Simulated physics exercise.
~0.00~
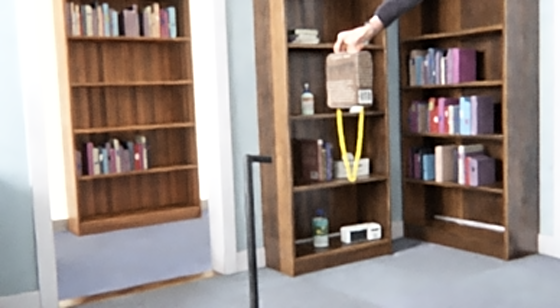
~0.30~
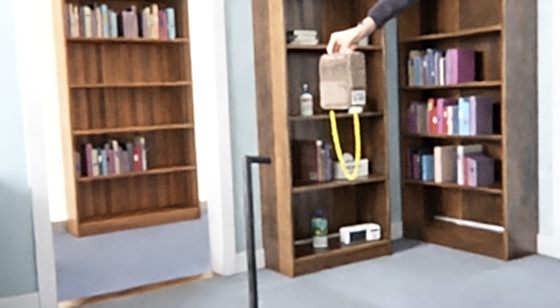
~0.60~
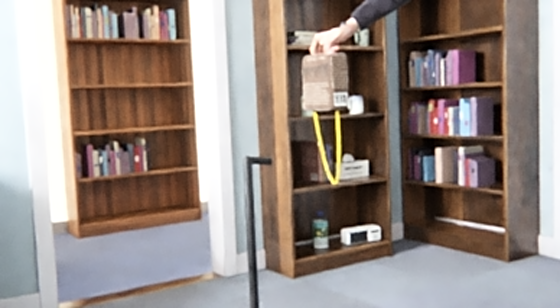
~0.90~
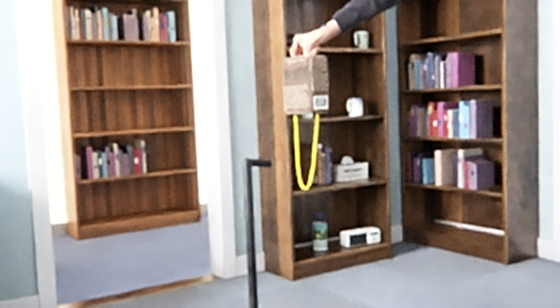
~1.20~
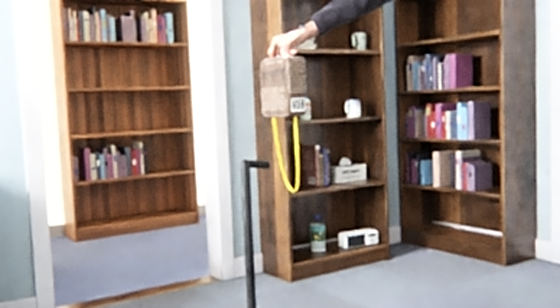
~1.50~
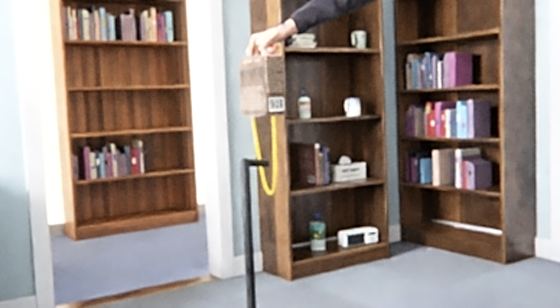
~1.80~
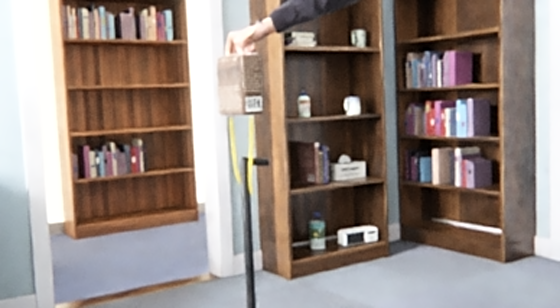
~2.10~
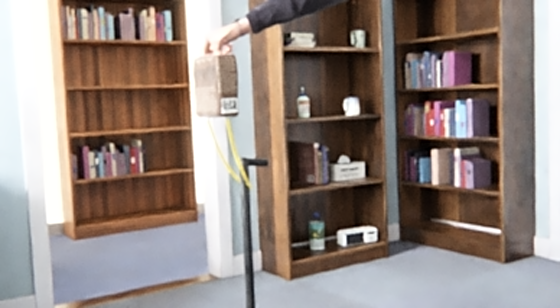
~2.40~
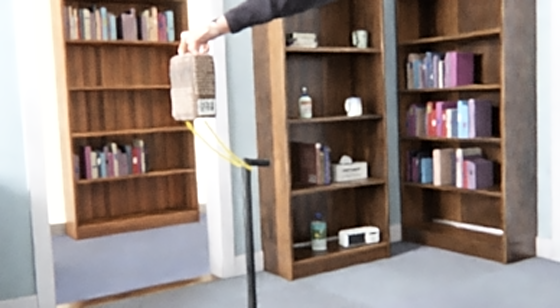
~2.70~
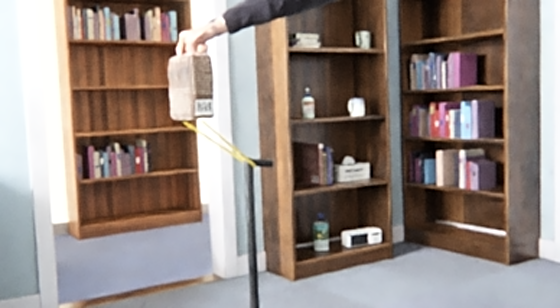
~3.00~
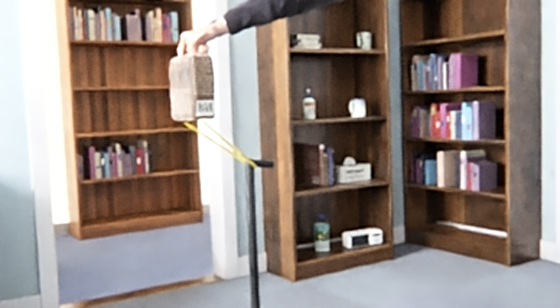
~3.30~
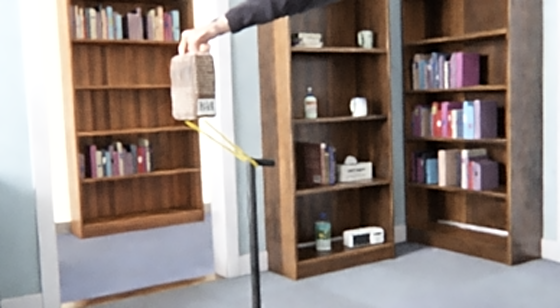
A hand carries a brown bag left past a post until its yellow loop catches tight.
